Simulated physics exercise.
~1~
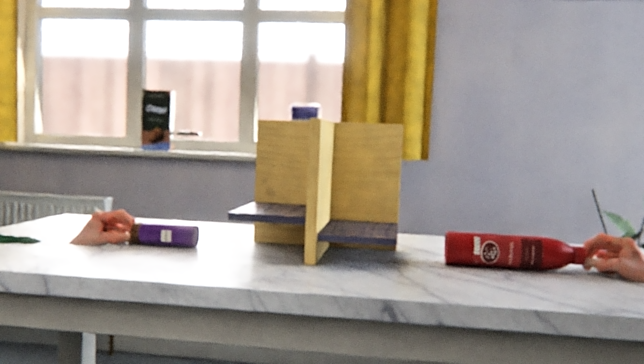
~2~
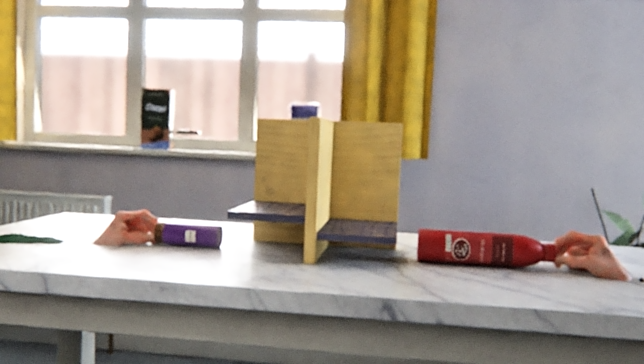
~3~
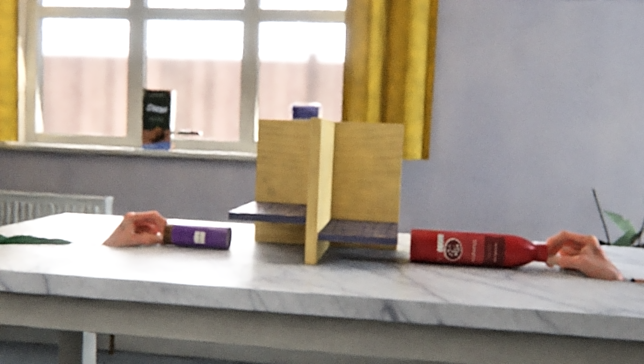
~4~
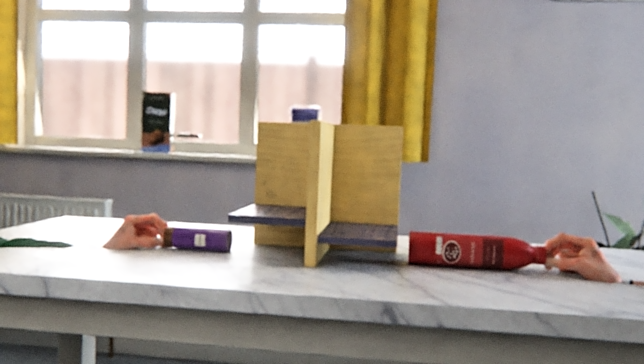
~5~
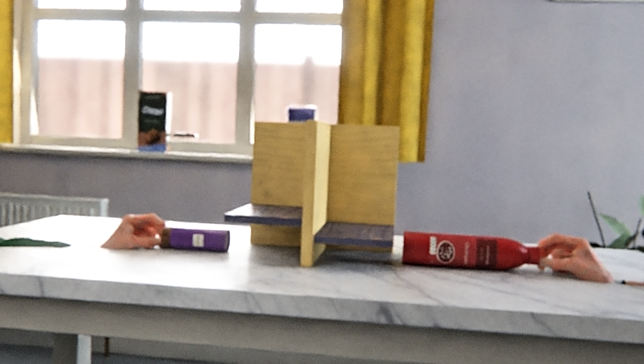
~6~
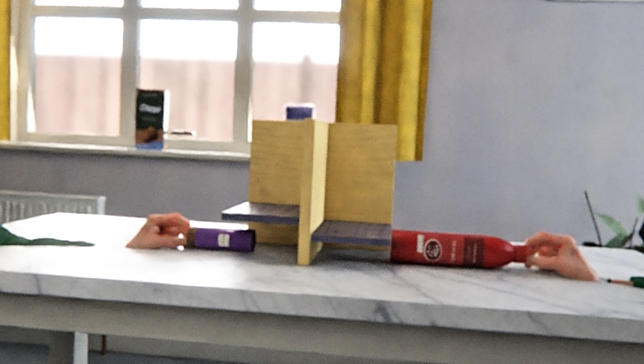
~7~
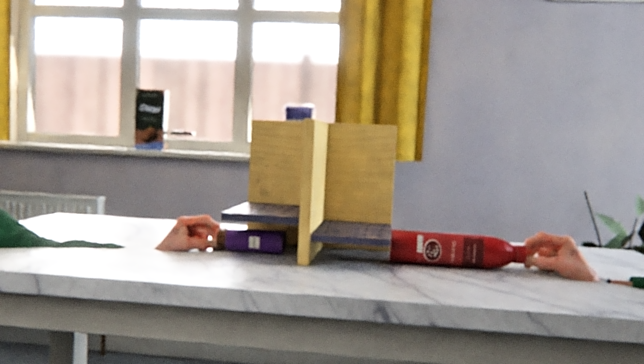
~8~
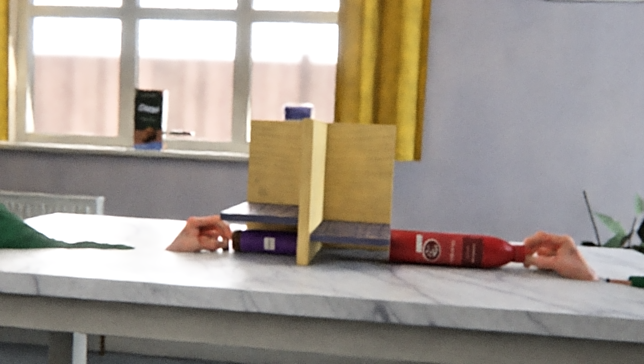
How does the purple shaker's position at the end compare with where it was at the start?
At the start the purple shaker lies in the open to the left of the stand, and by the end it is farther right, beneath the stand's left shelf.
